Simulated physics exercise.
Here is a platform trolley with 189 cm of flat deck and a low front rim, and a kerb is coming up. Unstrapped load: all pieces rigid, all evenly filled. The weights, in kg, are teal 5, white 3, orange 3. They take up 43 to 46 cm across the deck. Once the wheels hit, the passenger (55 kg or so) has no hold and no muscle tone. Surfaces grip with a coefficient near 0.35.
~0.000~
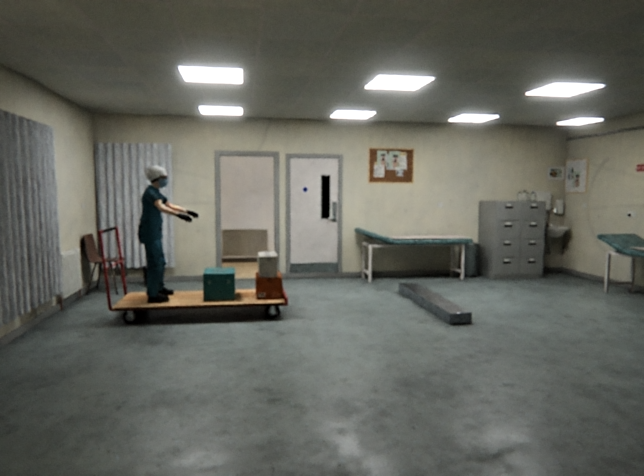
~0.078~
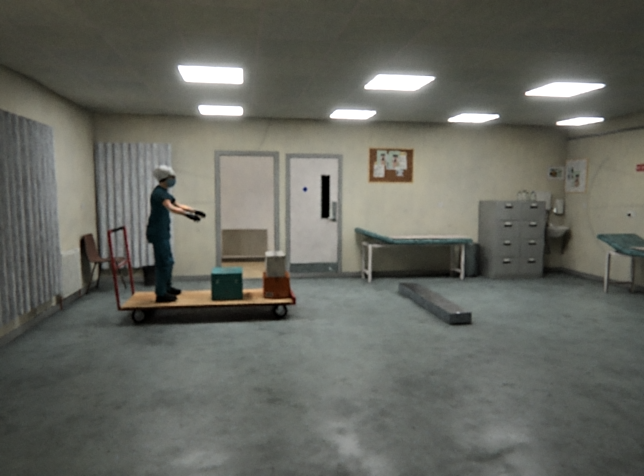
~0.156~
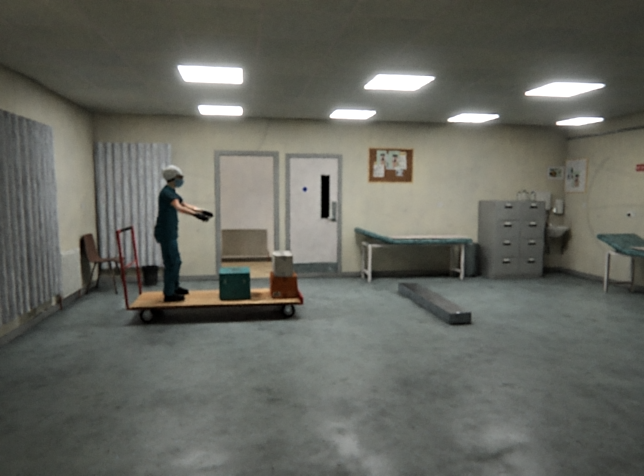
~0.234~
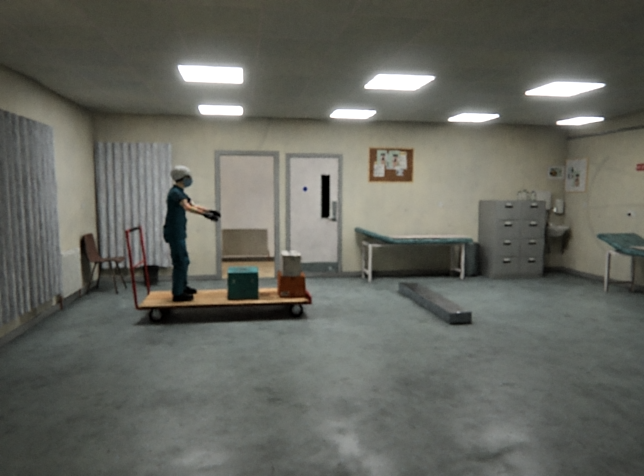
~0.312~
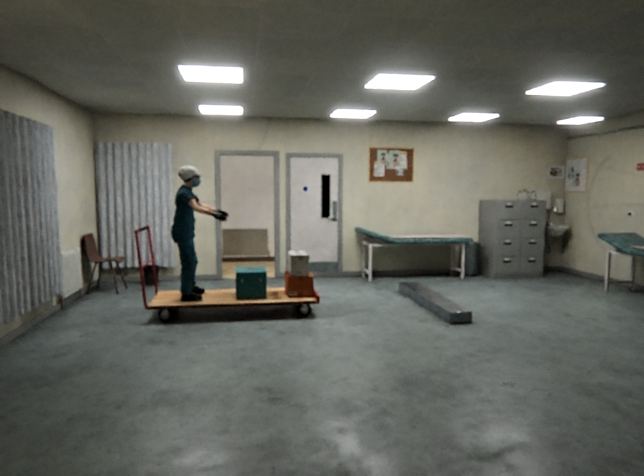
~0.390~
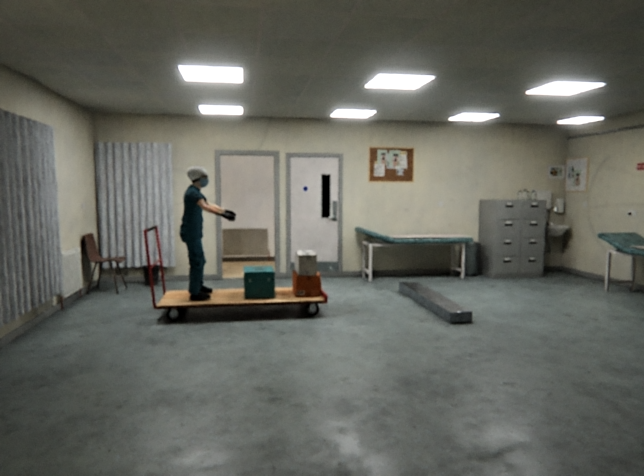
In a clinic-like room, a flat trolley rolling right, carrying a standing figure in teal scrubs with arms outstretched behind stacked boxes.
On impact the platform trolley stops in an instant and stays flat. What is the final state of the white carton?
The white carton is no longer aboard.
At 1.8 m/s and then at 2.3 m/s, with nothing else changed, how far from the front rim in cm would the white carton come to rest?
Roughly 80 cm past the front rim in the first try and 100 cm past in the second.
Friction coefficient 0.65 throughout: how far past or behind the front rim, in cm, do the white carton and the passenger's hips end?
The white one would stop 20 behind the front rim, and the hips 130 behind it.
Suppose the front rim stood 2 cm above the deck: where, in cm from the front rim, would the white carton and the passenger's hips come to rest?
Rest positions from the front rim: White 40 cm past; hips 120 cm behind.
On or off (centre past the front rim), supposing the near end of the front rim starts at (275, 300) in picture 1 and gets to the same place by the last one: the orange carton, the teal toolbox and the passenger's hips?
Then the orange one is still in place, the teal one is still in place and the hips are still in place.
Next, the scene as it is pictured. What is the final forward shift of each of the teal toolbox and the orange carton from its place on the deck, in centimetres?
Teal 25 cm forward, orange 0 cm forward.
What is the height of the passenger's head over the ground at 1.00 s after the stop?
60 cm above it.
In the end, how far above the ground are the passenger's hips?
The hips come to rest around 35 centimetres up.
The wheels strike at 1.56 s.
After 1.81 s the white carton is 2 cm behind the rim, tilted 10°, near (427, 260) in the last picture's view.
After 2.11 s the white carton is 14 cm past the rim, tilted 90°, near (439, 276) in the last picture's view.
After 2.56 s the white carton is 43 cm past the rim, tilted 180°, near (459, 294) in the last picture's view.
At rest, 5.6 s, past the rim, white carton; behind it, teal toolbox, orange carton and the passenger's hips.
